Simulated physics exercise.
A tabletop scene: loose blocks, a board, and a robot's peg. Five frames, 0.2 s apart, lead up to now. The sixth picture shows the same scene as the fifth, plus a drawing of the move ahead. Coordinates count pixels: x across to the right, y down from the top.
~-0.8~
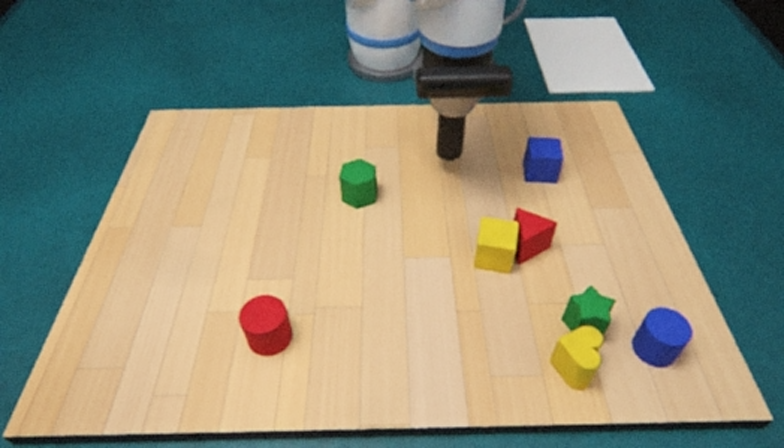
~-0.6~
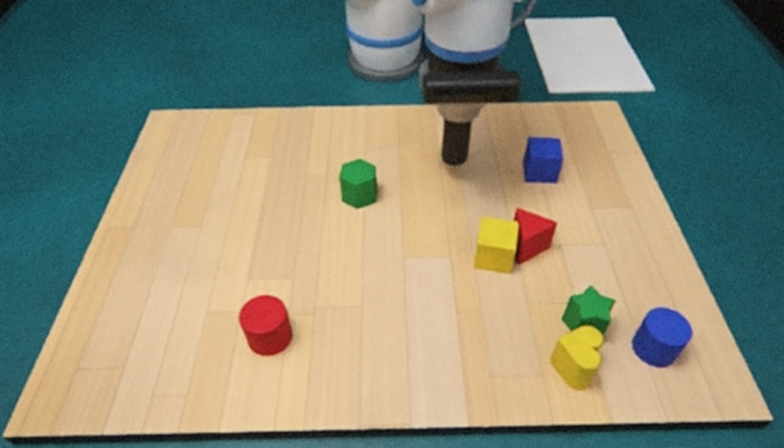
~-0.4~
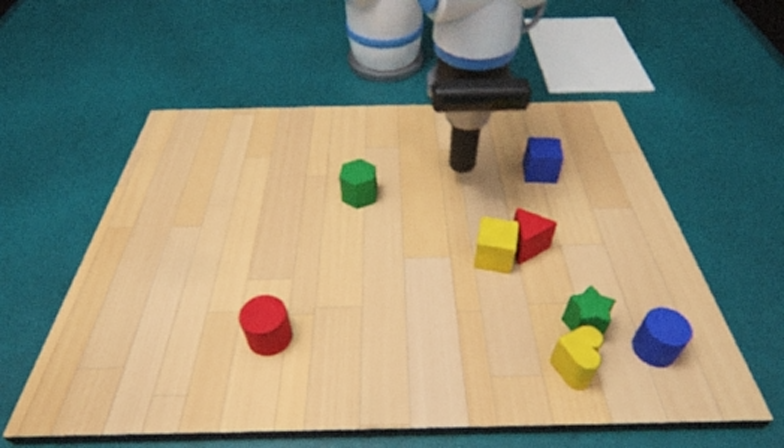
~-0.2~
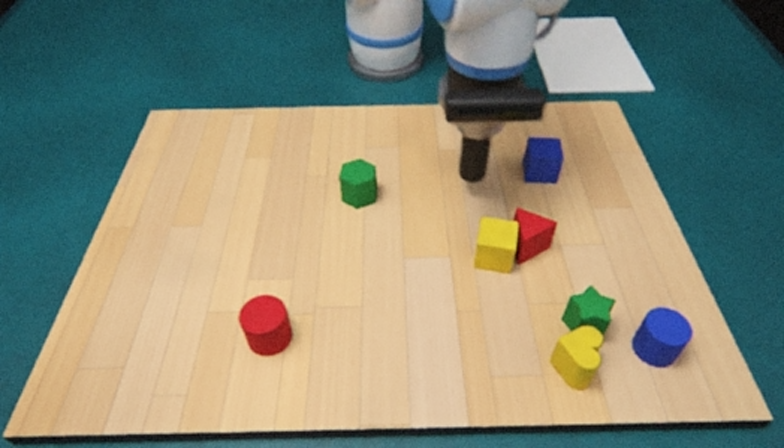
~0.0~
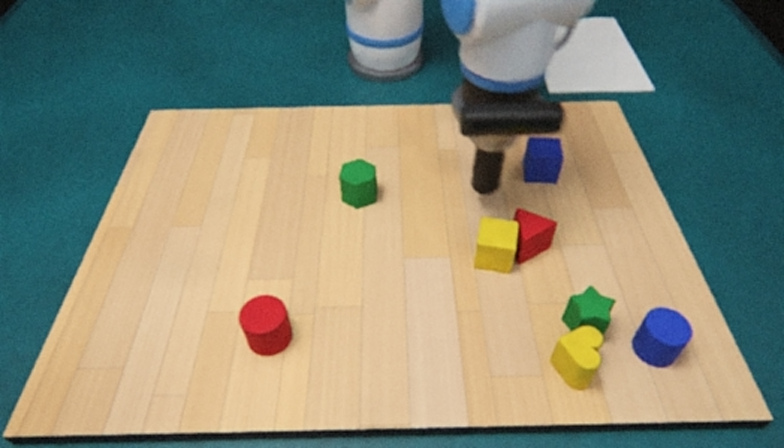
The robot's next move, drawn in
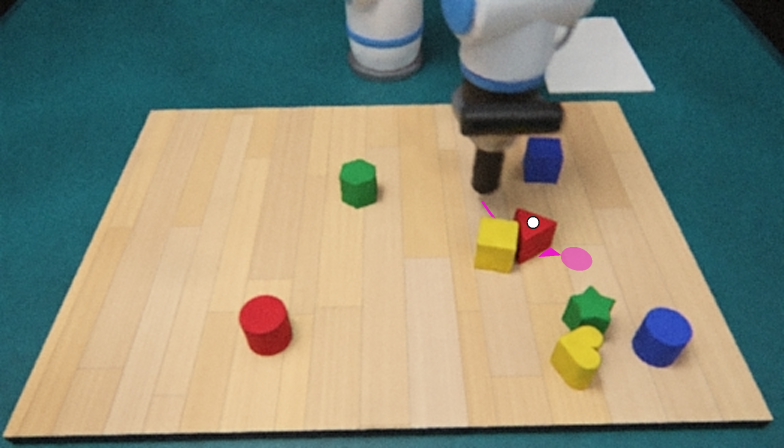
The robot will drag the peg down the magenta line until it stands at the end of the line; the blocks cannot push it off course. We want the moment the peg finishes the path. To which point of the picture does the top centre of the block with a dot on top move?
Its top centre lands on (583, 256).
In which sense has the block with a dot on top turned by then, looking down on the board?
From overhead, the rotation is clockwise.
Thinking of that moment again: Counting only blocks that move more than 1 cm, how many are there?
When the path ends, I think you'll find one block out of place by more than 1 cm.
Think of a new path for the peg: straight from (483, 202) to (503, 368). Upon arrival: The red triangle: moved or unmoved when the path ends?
Undisturbed, or as good as.
Drawn move, from (483, 202) through (503, 227) and (536, 247) to (576, 259); the dot is on the red triangle.
The first path, step by step. One third of the way, peg (506, 212); red triangle (536, 226).
Two thirds of the way, peg (540, 232); red triangle (562, 243), turned 50° clockwise.
At the end, peg (582, 244); yellow square block still; red triangle (583, 256), turned 100° clockwise.
